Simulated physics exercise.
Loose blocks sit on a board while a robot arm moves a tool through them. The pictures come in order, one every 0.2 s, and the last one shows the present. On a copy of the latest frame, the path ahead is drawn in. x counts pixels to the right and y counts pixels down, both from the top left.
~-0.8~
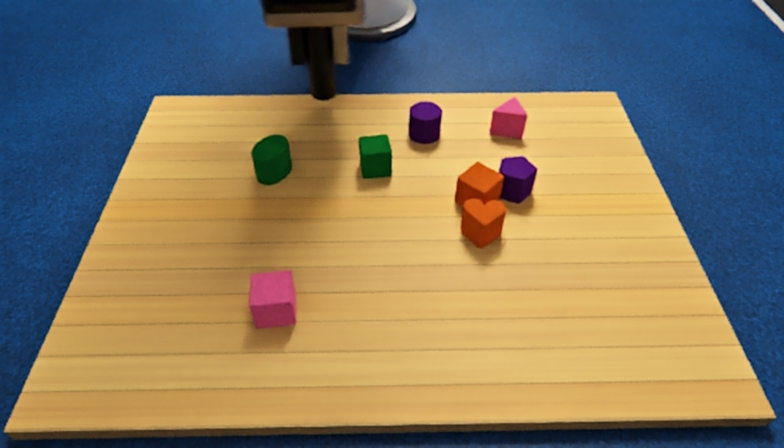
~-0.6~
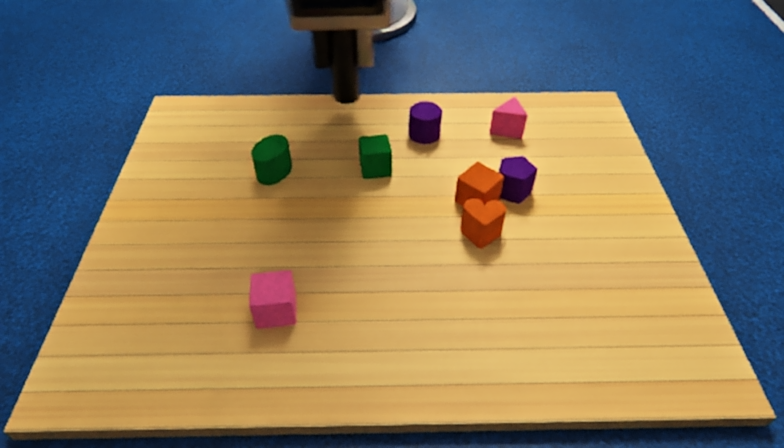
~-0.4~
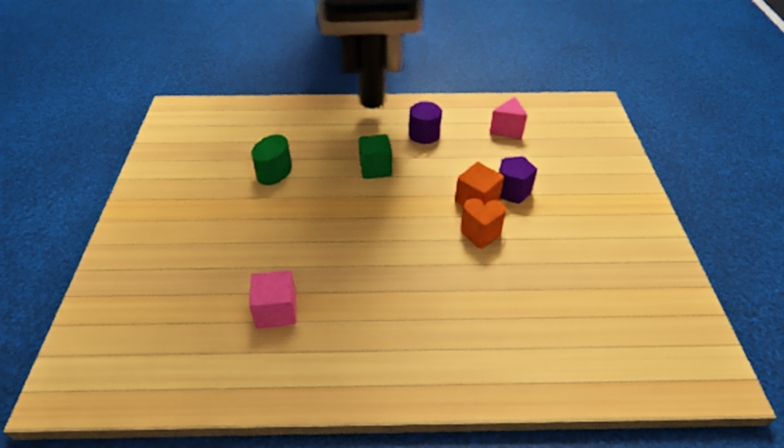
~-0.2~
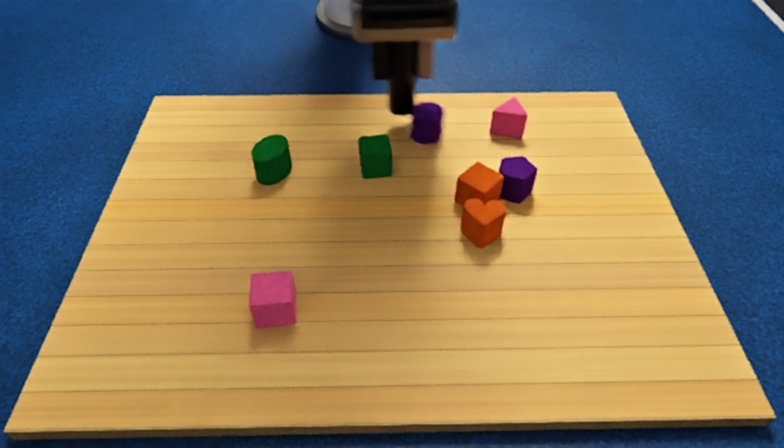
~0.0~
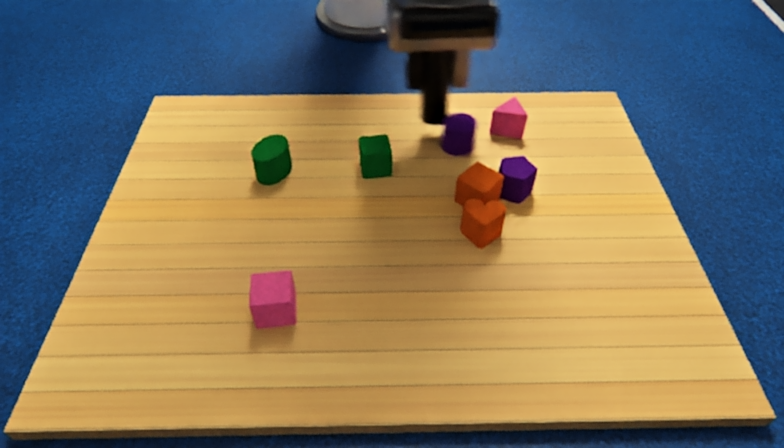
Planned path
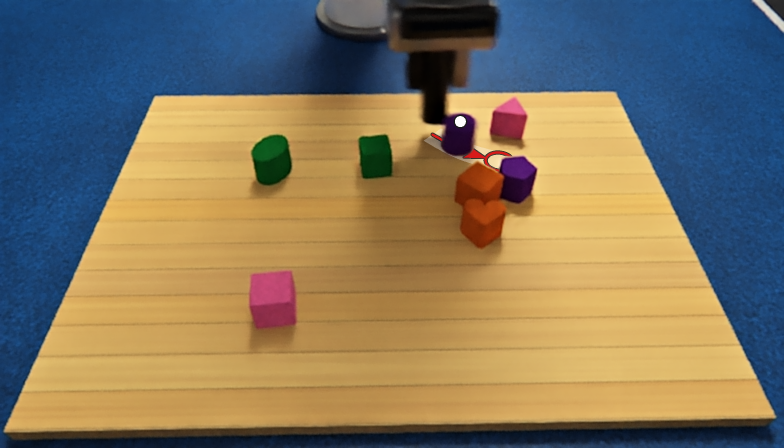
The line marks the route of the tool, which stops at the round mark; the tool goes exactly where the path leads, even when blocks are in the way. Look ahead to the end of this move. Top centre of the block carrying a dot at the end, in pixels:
Expect it around (535, 148).
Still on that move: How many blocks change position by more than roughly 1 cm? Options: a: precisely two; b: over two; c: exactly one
c: Exactly one.
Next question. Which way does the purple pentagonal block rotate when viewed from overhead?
Its spin: Clockwise.
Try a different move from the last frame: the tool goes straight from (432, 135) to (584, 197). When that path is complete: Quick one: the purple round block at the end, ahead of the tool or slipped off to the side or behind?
Prediction: Still leading.
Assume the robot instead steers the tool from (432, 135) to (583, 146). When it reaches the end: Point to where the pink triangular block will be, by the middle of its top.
I'd guess (551, 103).
Drawn move, from (432, 135) through (463, 151) to (500, 162); the dot is on the purple round block.
What follows on the original path. Halfway along, tool at (465, 134); purple round block at (496, 136).
At the end, tool at (503, 145); purple round block at (535, 148); pink triangular block still; purple pentagonal block at (523, 169), turned 30° clockwise.
